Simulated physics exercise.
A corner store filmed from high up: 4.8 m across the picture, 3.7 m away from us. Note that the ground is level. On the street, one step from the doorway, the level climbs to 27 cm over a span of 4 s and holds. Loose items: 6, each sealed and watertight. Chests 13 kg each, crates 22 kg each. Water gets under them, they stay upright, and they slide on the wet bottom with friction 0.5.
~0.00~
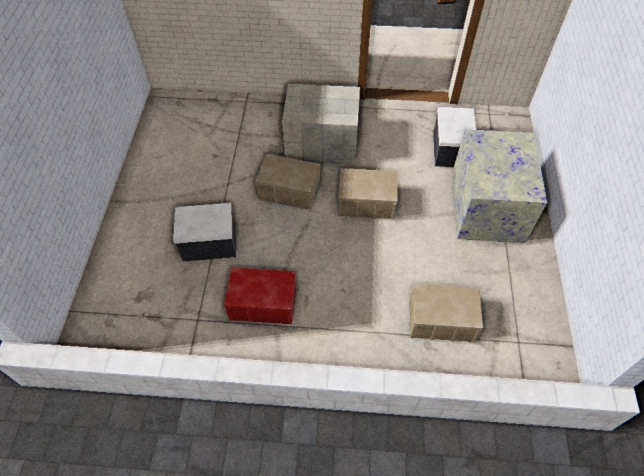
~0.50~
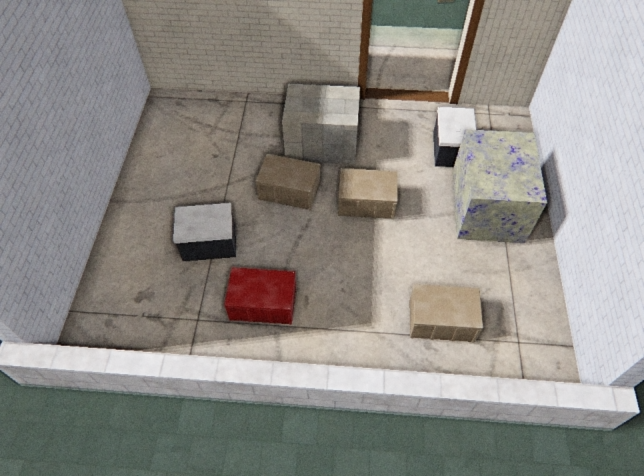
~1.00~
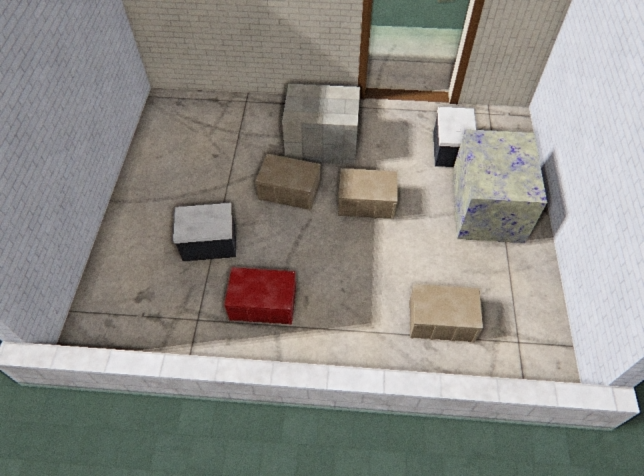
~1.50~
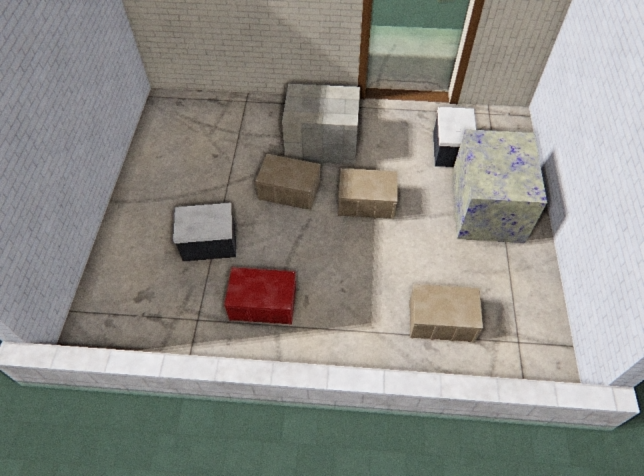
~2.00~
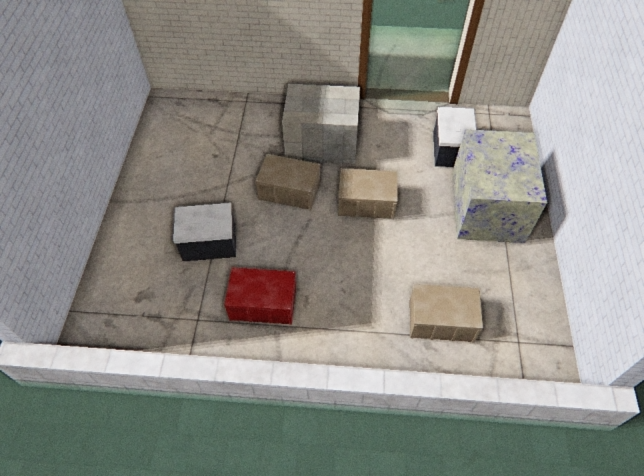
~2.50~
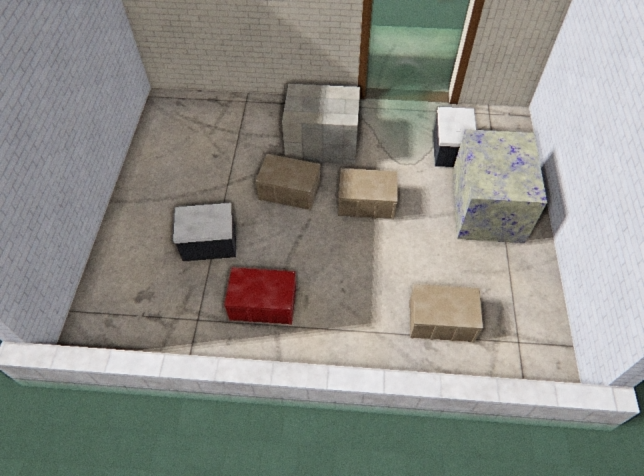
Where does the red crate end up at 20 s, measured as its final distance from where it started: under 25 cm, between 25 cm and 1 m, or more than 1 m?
The red crate ends up more than 1 m from its start.
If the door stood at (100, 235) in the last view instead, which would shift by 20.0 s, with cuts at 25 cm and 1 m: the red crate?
By then the red crate has been carried a long way.
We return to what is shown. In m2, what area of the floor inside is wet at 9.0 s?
My estimate is roughly 16 m2.
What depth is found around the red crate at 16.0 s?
Depth: About 12 cm.
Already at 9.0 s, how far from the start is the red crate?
About 60 cm by then.
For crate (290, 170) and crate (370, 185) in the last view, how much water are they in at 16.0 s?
Depth approx. 13 cm / 21 cm.
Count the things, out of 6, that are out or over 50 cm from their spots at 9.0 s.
3.
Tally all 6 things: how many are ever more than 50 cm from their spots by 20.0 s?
That comes to 6.
After 4.0 s the red crate is near (260, 288), 0.0 m from its start, aground; 0 afloat.
After 9.0 s the red crate is near (207, 266), 0.6 m from its start, aground; 2 afloat.
After 16.0 s the red crate is near (306, 234), 0.7 m from its start, afloat; 6 afloat.
After 20.0 s the red crate is near (130, 226), 1.4 m from its start, afloat; 6 afloat.
